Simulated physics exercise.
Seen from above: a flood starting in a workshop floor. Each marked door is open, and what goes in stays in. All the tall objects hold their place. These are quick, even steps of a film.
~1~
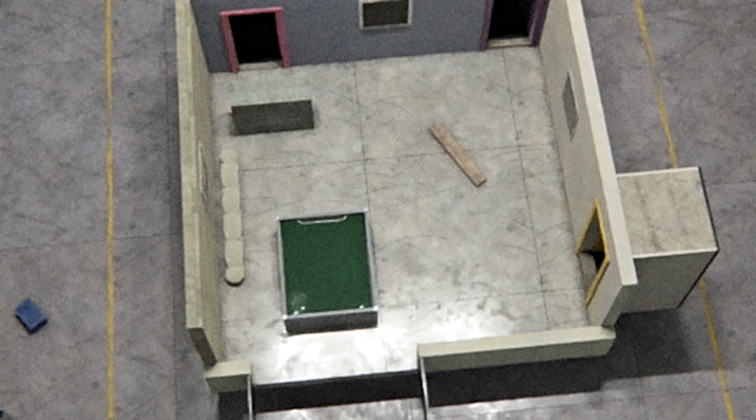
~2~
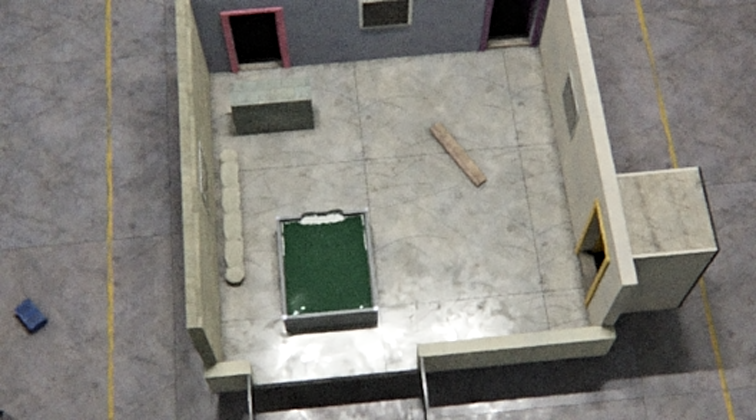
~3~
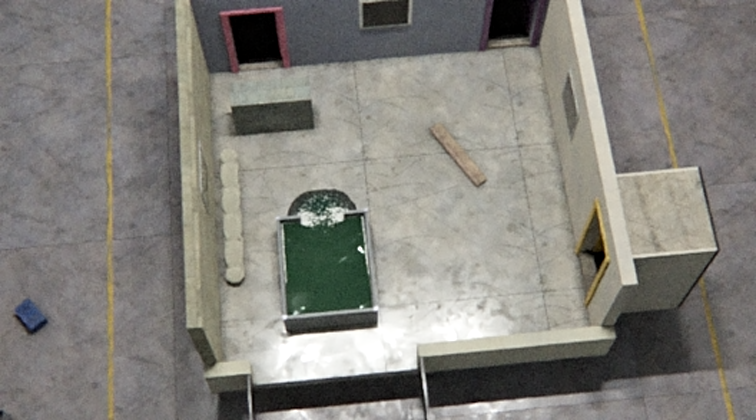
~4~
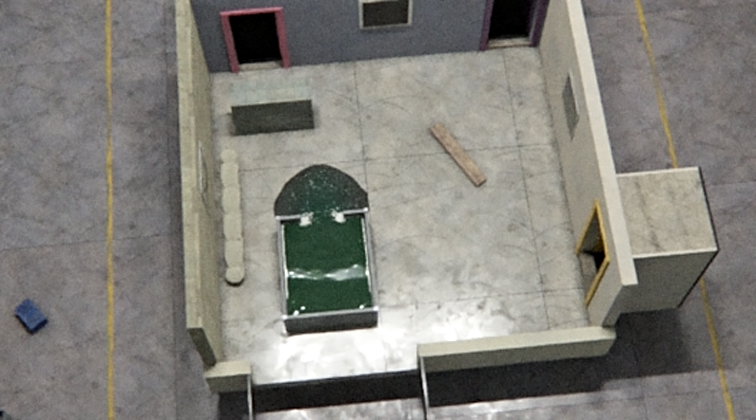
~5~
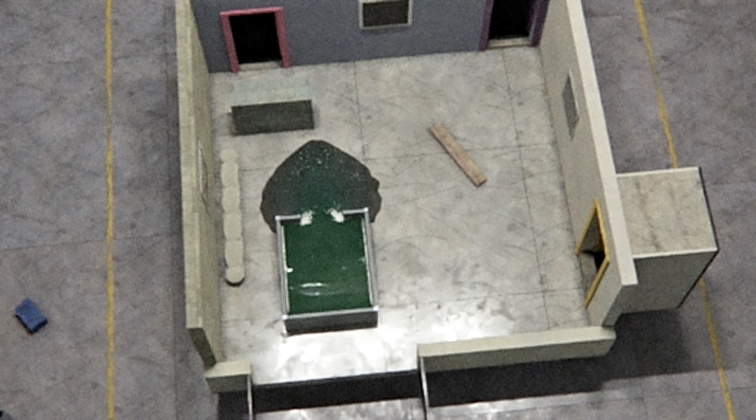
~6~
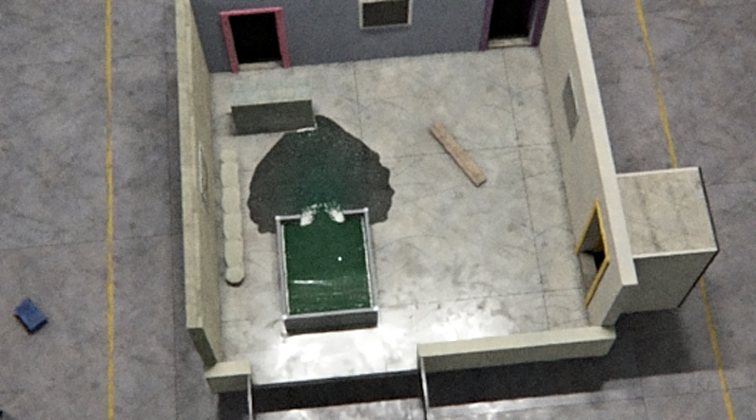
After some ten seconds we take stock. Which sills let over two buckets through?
One by one: The yellow door stays under that; the pink door takes more than that; the purple door stays under that.
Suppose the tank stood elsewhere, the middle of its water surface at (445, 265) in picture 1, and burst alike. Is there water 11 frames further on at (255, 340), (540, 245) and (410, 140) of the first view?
As listed: No water, not flooded, flooded.
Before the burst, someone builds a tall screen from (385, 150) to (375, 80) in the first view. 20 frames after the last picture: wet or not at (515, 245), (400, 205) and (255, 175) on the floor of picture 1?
One after the other: Clear, free of water, covered.
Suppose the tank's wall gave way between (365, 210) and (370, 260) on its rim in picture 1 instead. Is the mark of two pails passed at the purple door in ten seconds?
One by one: The purple door lets less in.
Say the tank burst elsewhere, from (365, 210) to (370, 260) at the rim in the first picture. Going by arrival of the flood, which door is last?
The pink one.
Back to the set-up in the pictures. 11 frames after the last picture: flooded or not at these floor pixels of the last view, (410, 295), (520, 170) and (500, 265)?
In that order: No water, no water, no water.
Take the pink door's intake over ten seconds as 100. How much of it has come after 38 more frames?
About 60 per cent.
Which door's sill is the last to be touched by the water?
I say the yellow one.
A moment on, water covers 20 % of the floor; the yellow door not reached, the pink door not reached, the purple door not reached.
Next, water covers 30 % of the floor; the yellow door not reached, the pink door not reached, the purple door not reached.
Then, water covers 40 % of the floor; the yellow door not reached, the pink door under two buckets in, the purple door wet at the sill, nothing in.
Later, water covers 55 % of the floor; the yellow door not reached, the pink door over two buckets in, the purple door wet at the sill, nothing in.
In the end, water covers 75 % of the floor; the yellow door wet at the sill, nothing in, the pink door over two buckets in, the purple door wet at the sill, nothing in.
